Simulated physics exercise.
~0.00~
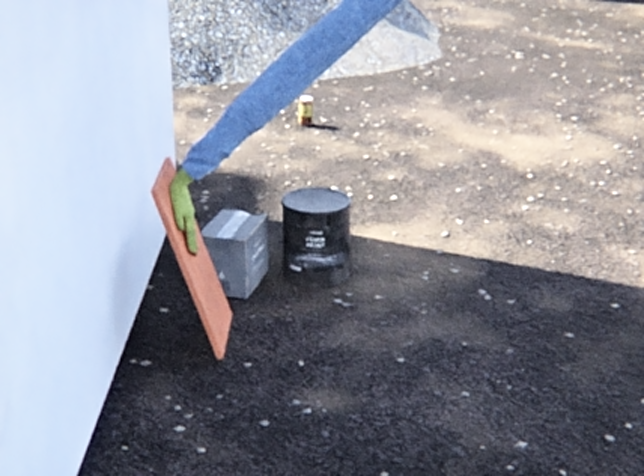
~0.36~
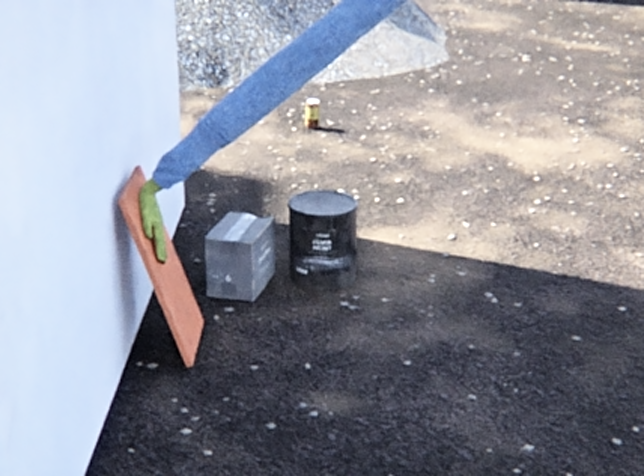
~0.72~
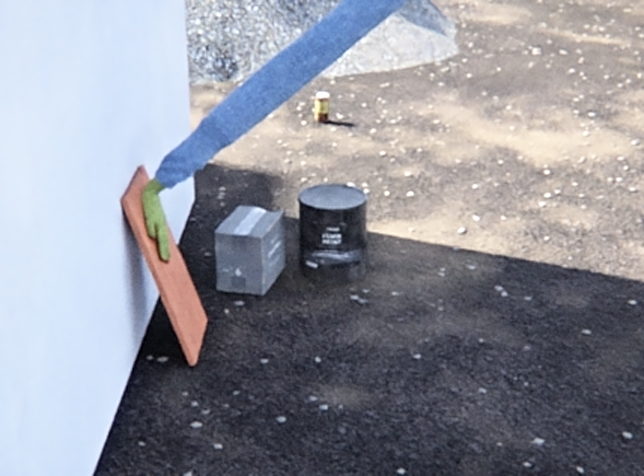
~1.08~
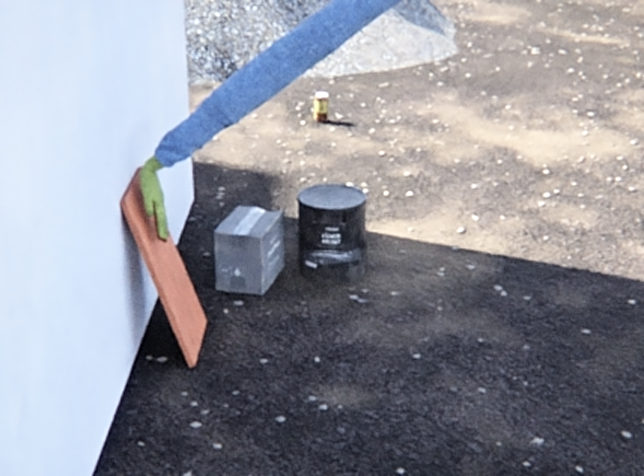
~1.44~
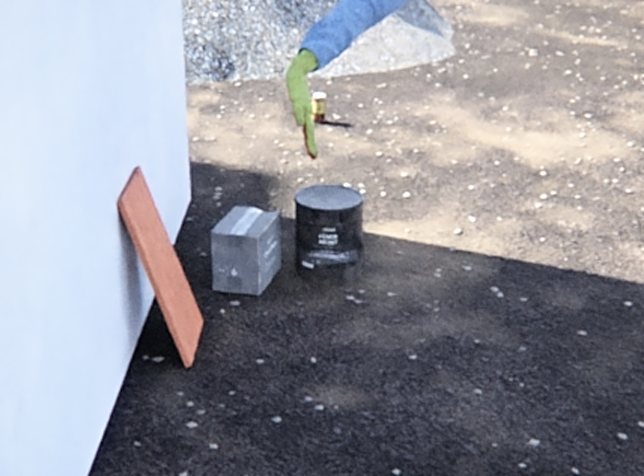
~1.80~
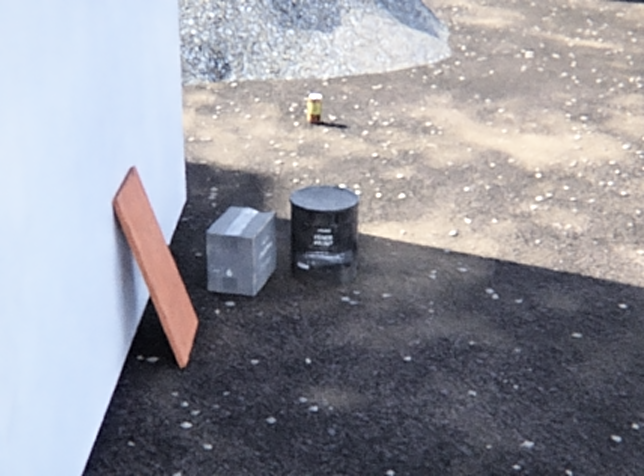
A gloved hand in a blue sleeve tilted a flat orange board against a white wall, beside a grey box and a black pail, then let go and drew away, and the board stayed leaning there on its own.
